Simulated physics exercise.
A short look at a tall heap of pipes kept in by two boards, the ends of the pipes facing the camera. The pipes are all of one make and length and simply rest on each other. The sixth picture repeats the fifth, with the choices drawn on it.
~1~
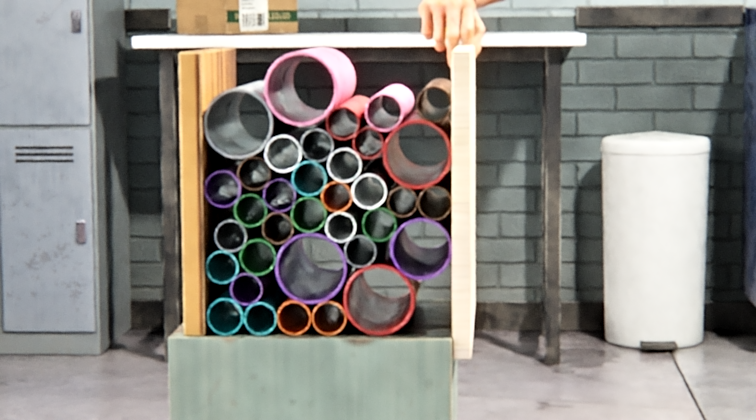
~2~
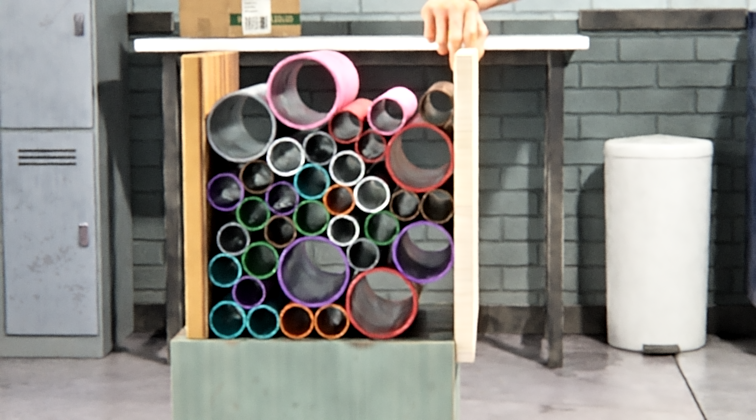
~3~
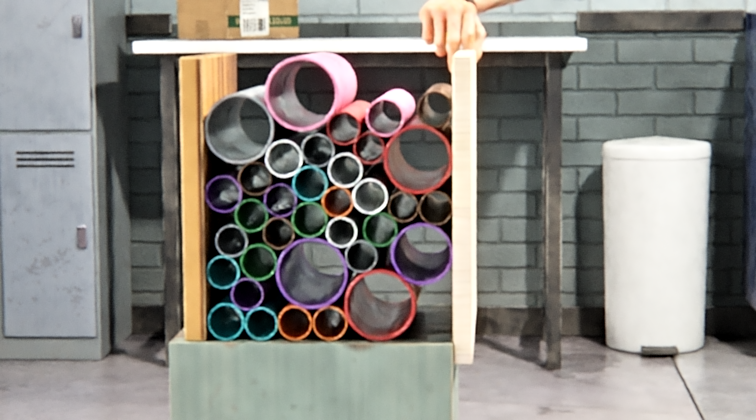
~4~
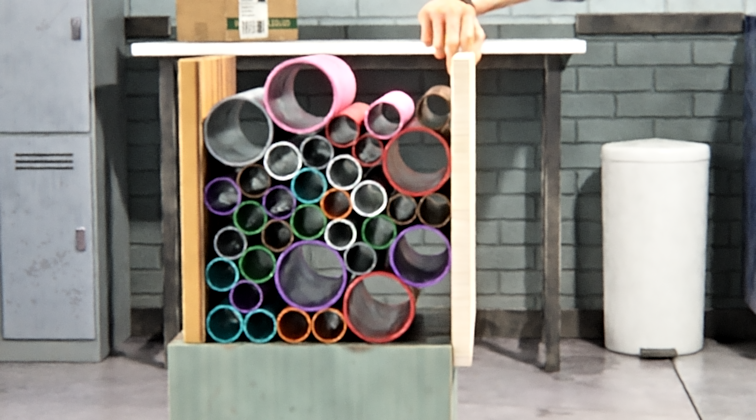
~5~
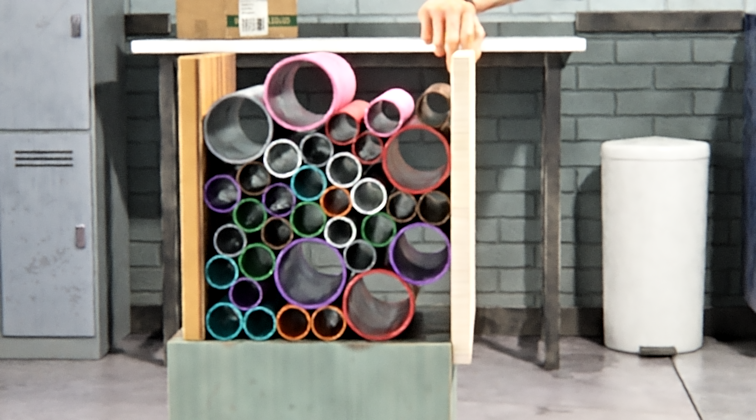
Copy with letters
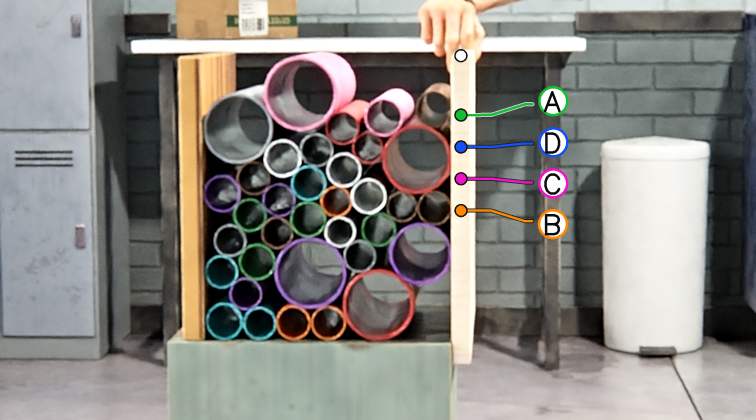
A hand resting on top of the right board beside a still heap of colourful pipes stacked between two upright boards.
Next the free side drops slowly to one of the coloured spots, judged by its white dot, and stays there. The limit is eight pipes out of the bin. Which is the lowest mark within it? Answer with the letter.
Lower it to B and no more.
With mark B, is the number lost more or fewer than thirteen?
It loses fewer than thirteen.
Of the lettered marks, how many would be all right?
The number is four.
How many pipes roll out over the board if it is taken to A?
The count is none.
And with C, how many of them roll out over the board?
With C, one.
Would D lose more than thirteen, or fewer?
At D, fewer than thirteen.
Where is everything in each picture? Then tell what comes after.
In the first picture, a green pipe (258, 257); a brown pipe (278, 228); a green pipe (251, 210).
In the second picture, a green pipe (254, 213); a red pipe (372, 146).
In the third picture, a brown pipe (435, 109); side board (466, 195).
In the fourth picture, a turquoise pipe (225, 324); a purple pipe (311, 275).
In the fifth picture, a green pipe (258, 262); a brown pipe (277, 233); a green pipe (251, 215).
On the copy, A at (461, 115); B at (461, 211); C at (461, 179); D at (461, 147); the white dot at (461, 55).
On B. First, top of the board (452, 138).
Then, top of the board (452, 210).
Finally, top of the board (452, 210), about four out over the board.
By contrast, A none out over the board; C one out over the board; D one out over the board.
